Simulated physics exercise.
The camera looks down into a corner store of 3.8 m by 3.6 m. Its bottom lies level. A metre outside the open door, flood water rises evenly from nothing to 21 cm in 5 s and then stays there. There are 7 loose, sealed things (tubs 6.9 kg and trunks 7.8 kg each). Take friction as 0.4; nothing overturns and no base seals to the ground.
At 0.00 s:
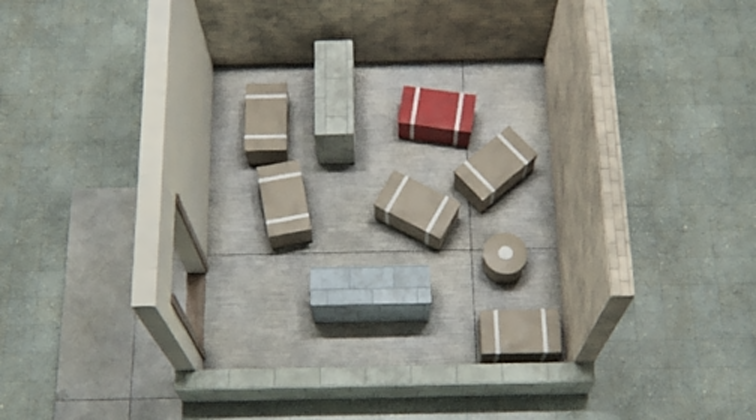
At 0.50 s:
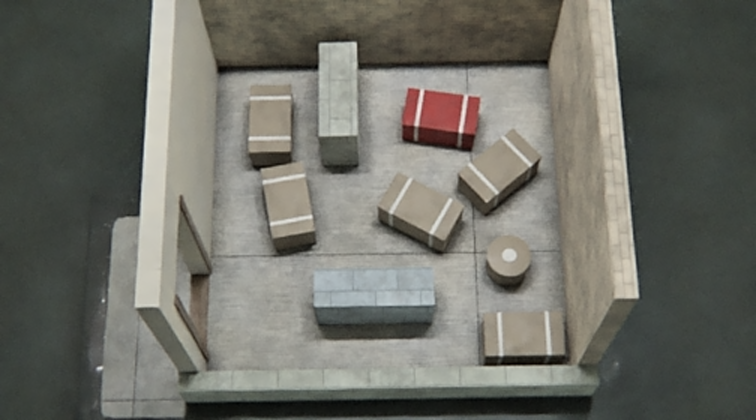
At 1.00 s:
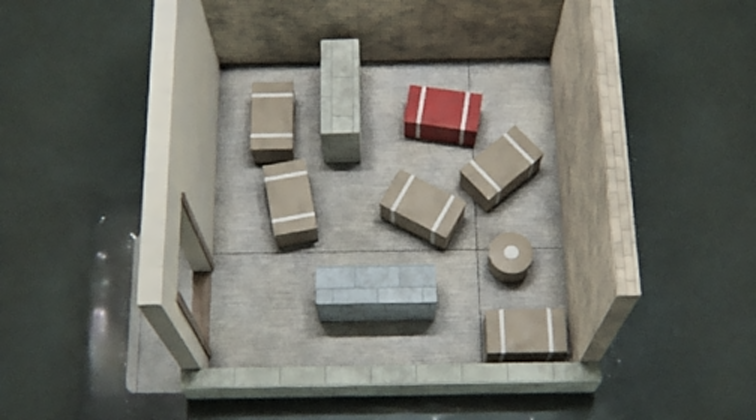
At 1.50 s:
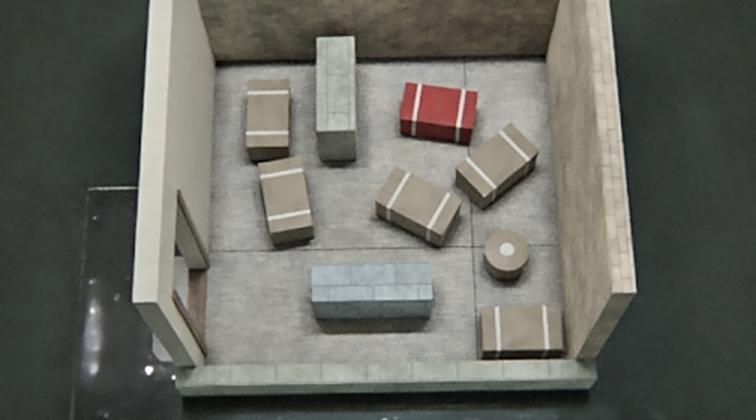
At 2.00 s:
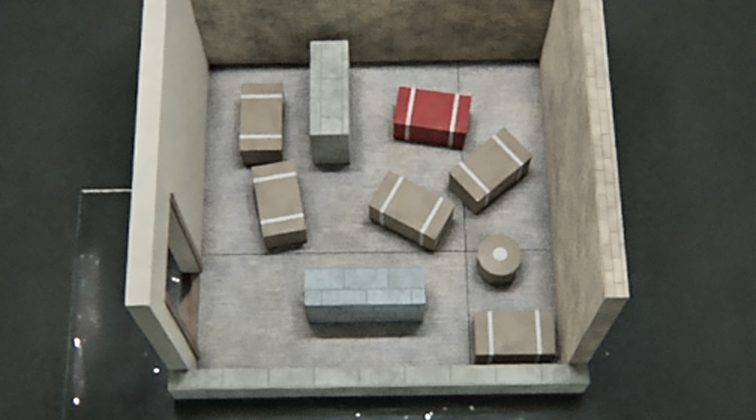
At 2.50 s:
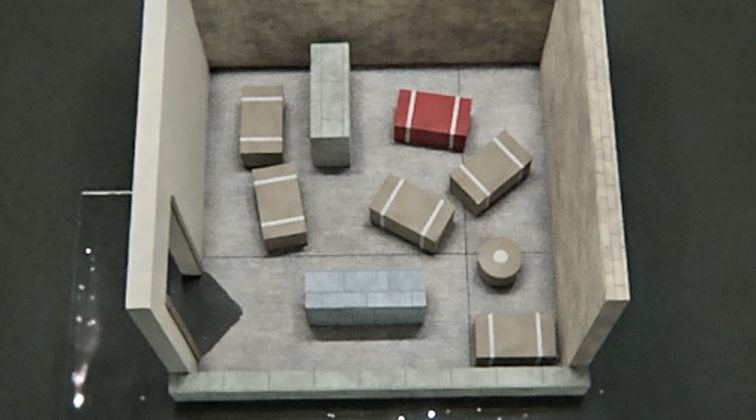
A walled store with an open doorway at the left is seen from high above, its pale floor bare and level. A red trunk with white bands sits near the back right, among several tan banded trunks, a round tan tub at the right, and two grey and bluish block structures. The view shifts slightly, the ground outside turns dark and glossy, and a small dark patch spreads inside the doorway while the trunks stay put.
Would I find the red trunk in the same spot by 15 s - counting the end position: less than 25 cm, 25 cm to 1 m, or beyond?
Red trunk slides a little.
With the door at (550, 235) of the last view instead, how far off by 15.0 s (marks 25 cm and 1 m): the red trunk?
Then the red trunk moves a short way.
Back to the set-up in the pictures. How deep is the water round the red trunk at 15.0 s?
Roughly 14 cm.
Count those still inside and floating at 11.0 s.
I count 7.
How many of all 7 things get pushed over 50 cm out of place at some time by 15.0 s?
7 of them.
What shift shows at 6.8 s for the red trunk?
About 10 cm.
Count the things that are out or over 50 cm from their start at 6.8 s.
I count 0.
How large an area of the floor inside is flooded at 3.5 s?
About 2.0 m2.
After 3.5 s the red trunk is near (433, 112), 0.0 m from its start, aground; 0 afloat.
After 6.8 s the red trunk is near (437, 103), 0.1 m from its start, aground; 3 afloat.
After 11.0 s the red trunk is near (407, 62), 0.6 m from its start, afloat; 7 afloat.
After 15.0 s the red trunk is near (387, 96), 0.5 m from its start, afloat; 7 afloat.
